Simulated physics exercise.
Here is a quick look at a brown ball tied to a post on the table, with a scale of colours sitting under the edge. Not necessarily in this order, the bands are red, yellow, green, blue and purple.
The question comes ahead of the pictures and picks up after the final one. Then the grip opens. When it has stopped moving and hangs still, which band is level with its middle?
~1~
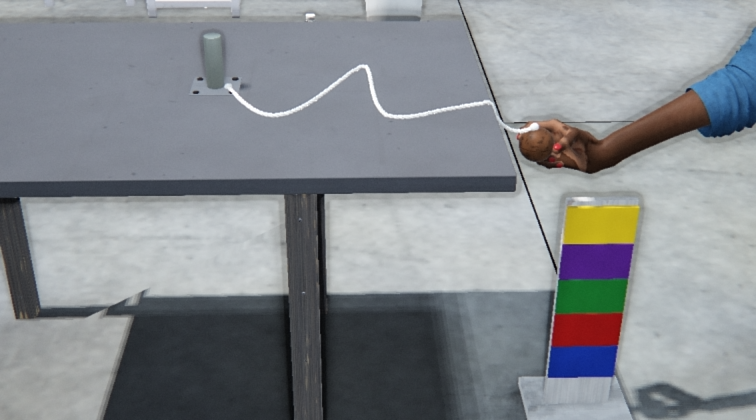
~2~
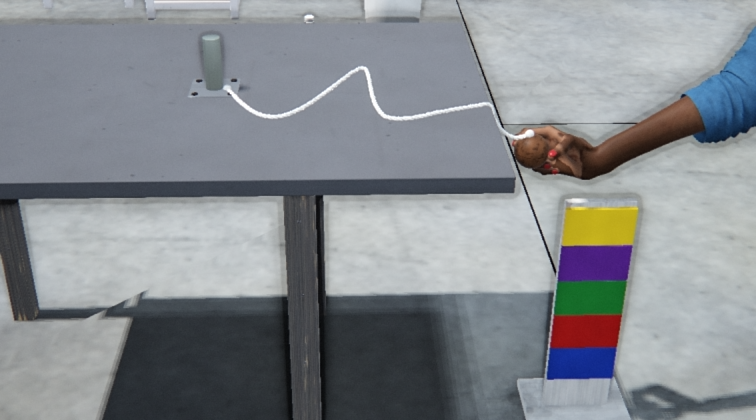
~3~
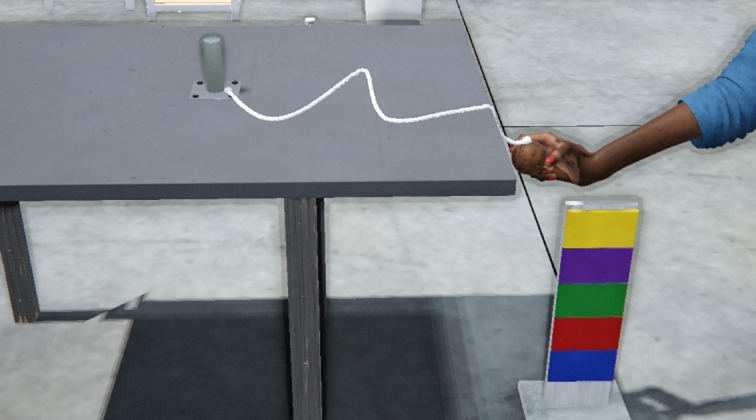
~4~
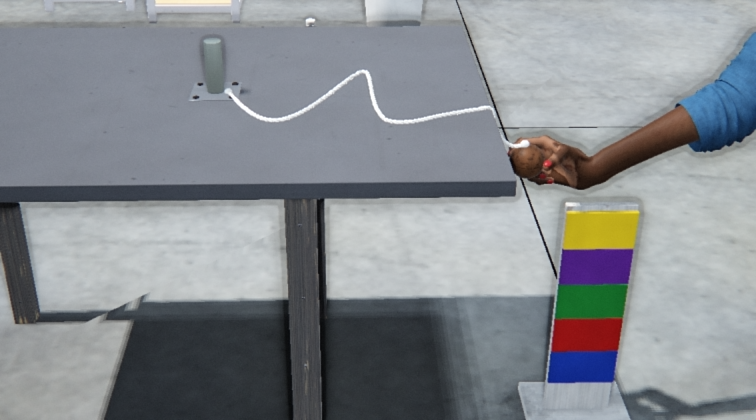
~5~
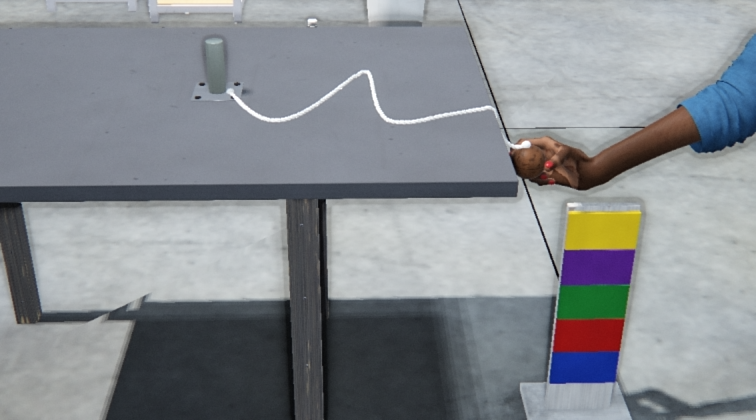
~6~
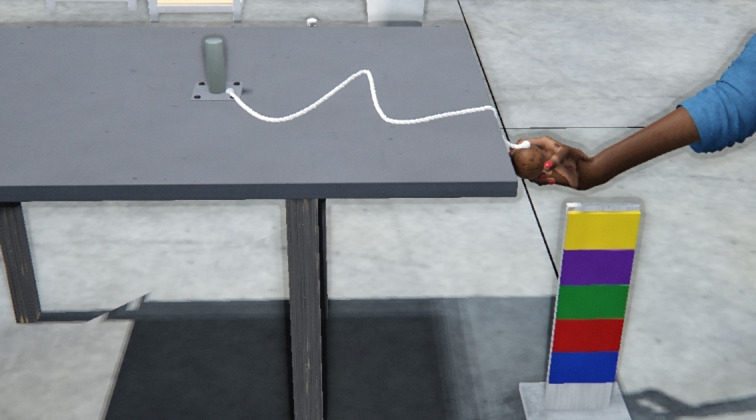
Blue.
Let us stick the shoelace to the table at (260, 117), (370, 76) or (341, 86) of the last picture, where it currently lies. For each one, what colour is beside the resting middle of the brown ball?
Answer: Red, purple and green, in that order.
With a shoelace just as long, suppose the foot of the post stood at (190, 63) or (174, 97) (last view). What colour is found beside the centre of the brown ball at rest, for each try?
Red; red.
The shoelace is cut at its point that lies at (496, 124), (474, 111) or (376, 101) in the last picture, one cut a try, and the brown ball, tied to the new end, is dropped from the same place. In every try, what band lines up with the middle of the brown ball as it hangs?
Lab note - try 1: Red; try 2: Green; try 3: No band.
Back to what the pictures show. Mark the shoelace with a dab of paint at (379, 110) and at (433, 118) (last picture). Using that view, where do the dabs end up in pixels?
First: (480, 188). Second: (474, 249).
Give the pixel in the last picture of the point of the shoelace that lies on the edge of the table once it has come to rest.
The piece you want is at about (369, 75).
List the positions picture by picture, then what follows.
The first frame shows brown ball (536, 144); yellow (601, 227); purple (597, 262); green (592, 298); red (587, 331); blue (583, 363).
The second frame shows brown ball (532, 151); shoelace through (245, 106) (316, 99) (359, 69) (375, 103) (449, 111).
The third frame shows brown ball (529, 158).
The fourth frame shows brown ball (527, 161); shoelace through (246, 109) (317, 103) (360, 72) (376, 107) (450, 114).
The fifth frame shows brown ball (528, 162).
The sixth frame shows brown ball (528, 162); shoelace through (248, 109) (319, 103) (361, 72) (378, 107) (451, 114).
A little later, ball near (445, 339); level with red.
Next, ball near (492, 362); level with blue.
When it is over, ball near (465, 359); level with blue. At blue.
